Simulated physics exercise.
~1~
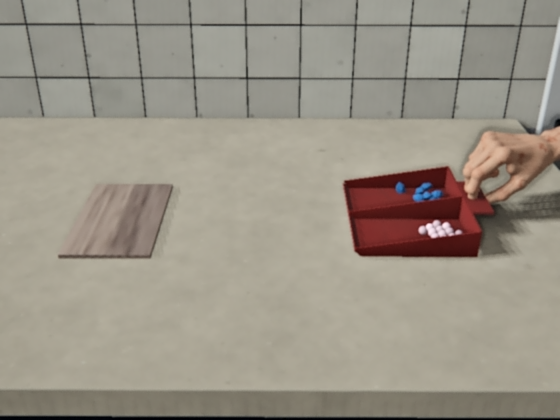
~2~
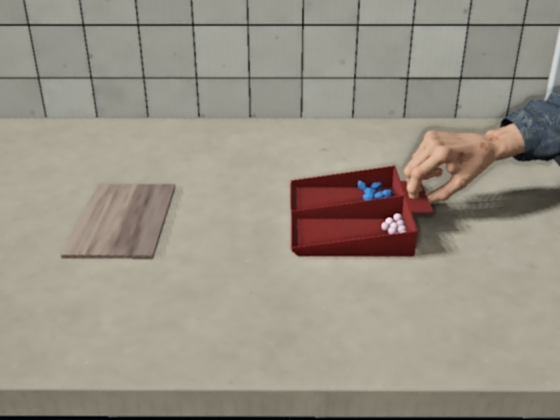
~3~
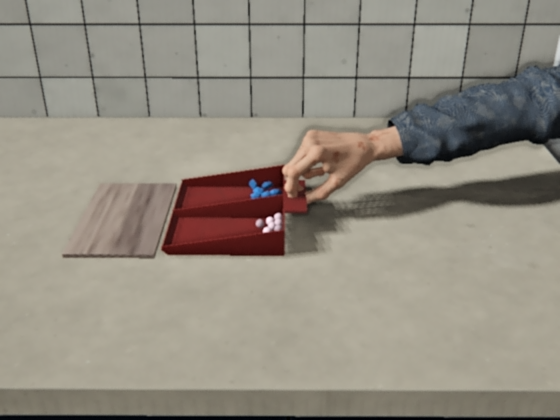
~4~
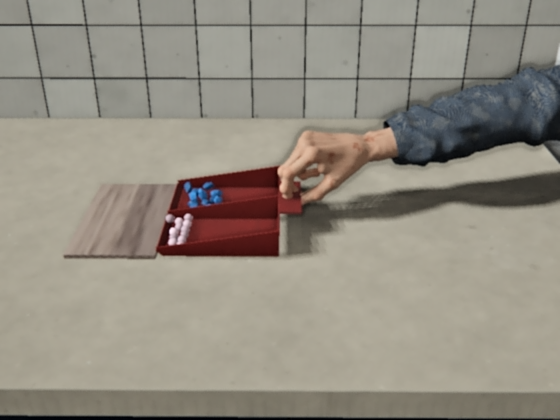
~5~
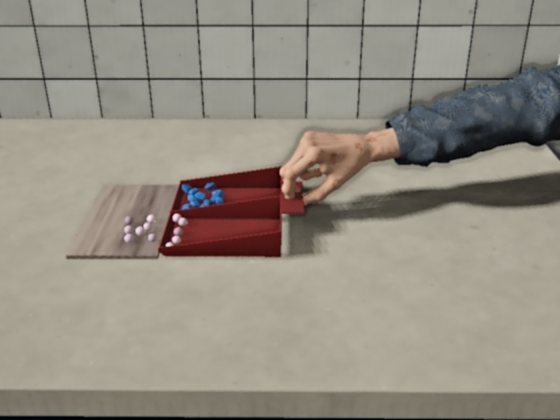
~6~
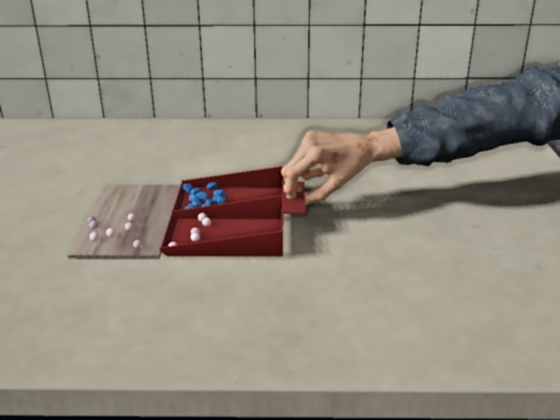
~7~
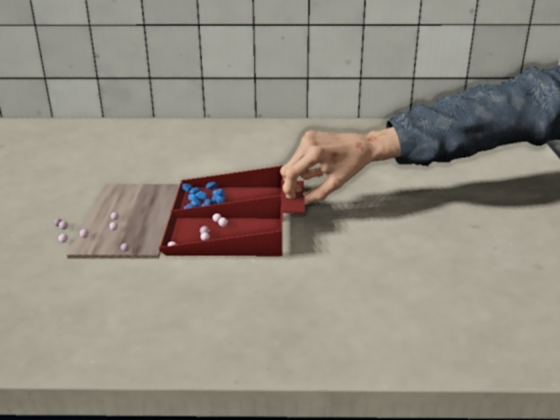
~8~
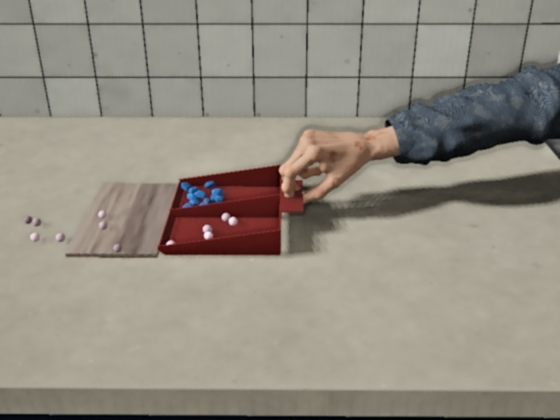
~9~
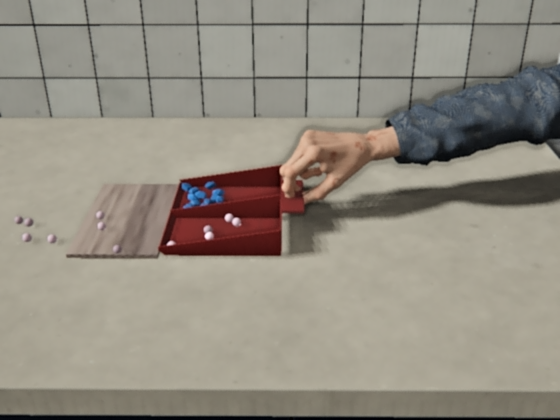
On a grey counter by a tiled wall, a hand slid a divided red tray left until it stopped against a flat wooden board; most of the white beads spilled over it, some onto the counter, while the blue pieces slid forward but stayed inside.
